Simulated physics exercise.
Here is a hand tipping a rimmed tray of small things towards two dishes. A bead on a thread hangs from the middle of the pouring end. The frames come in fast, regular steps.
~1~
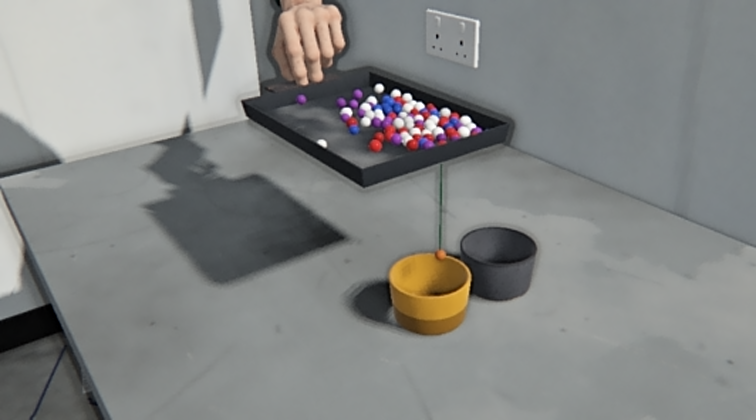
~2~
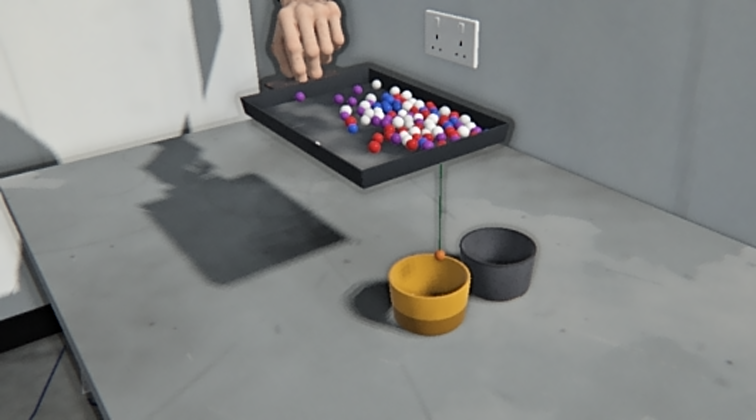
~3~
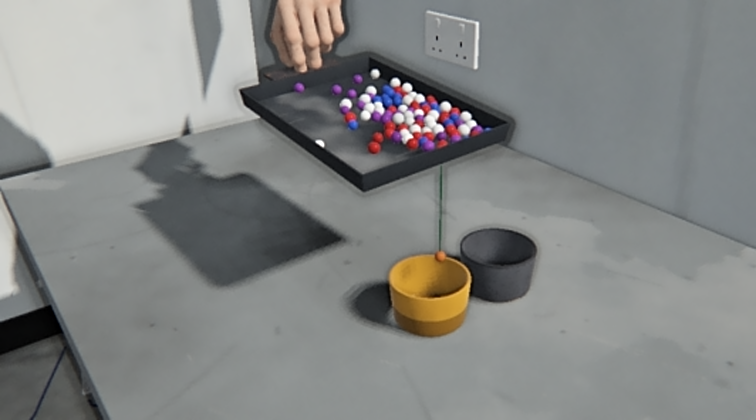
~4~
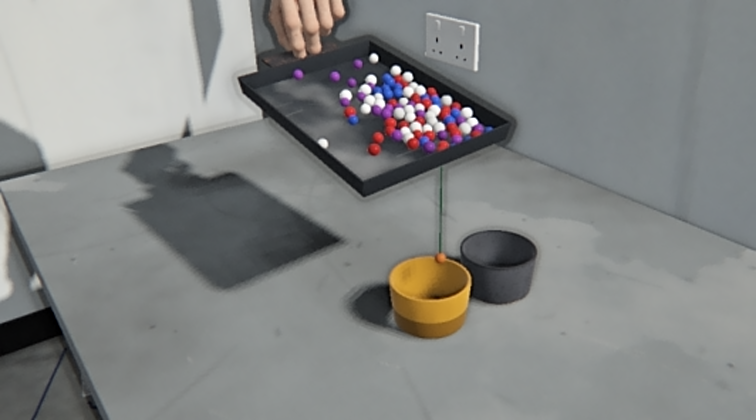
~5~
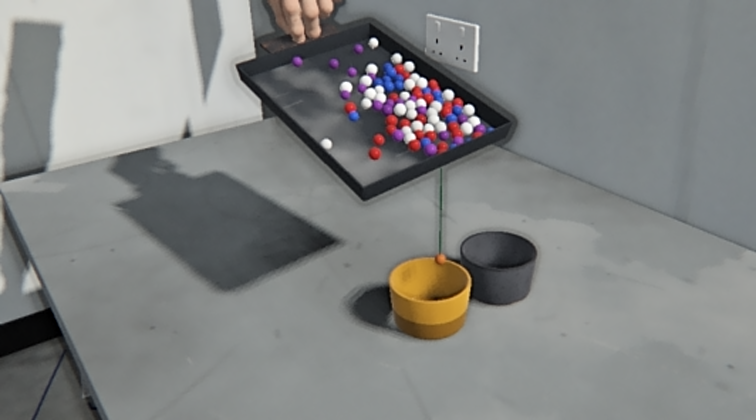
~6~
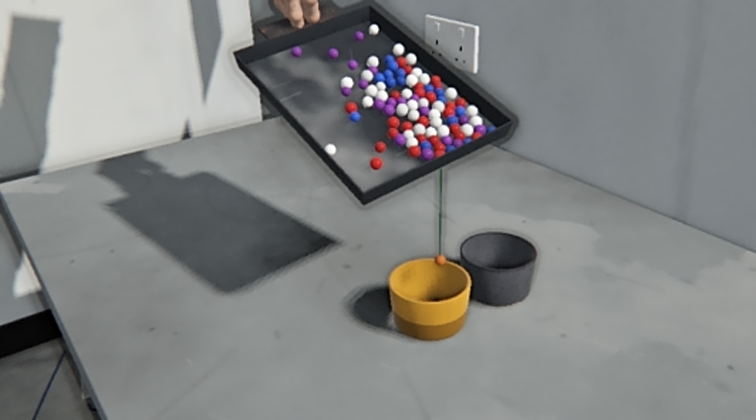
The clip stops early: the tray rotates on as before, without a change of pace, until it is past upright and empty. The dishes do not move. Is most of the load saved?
The two hold only the smaller part of the load.
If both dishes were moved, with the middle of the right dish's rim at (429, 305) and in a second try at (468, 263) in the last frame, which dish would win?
First the right-hand dish, then the left dish.
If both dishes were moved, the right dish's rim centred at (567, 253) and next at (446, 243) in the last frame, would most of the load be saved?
One: Below a half. Two: The smaller part.
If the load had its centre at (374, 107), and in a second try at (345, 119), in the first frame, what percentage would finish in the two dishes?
In turn 0 and 0 in a hundred.
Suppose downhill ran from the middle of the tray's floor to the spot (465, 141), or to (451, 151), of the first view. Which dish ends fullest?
The first try: The right-hand dish. The second: The right dish.
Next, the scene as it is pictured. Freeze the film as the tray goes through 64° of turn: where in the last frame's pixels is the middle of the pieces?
Close to (402, 158).
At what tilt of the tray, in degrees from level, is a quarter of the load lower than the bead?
At about 95°.
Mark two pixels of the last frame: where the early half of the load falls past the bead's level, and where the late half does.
Early half (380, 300), late half (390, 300).
Just after the last frame, tray tipped steeply; almost all on the tray; just a few outside both; about a tenth in the air.
A moment on, tray tipped past a quarter turn; roughly a third on the tray; roughly half outside both; roughly a quarter in the air.
Further on, tray tipped past a quarter turn; just a few in the left dish; almost all outside both.
When it is over, tray tipped past a quarter turn; just a few in the left dish; not one in the right dish; almost all outside both.
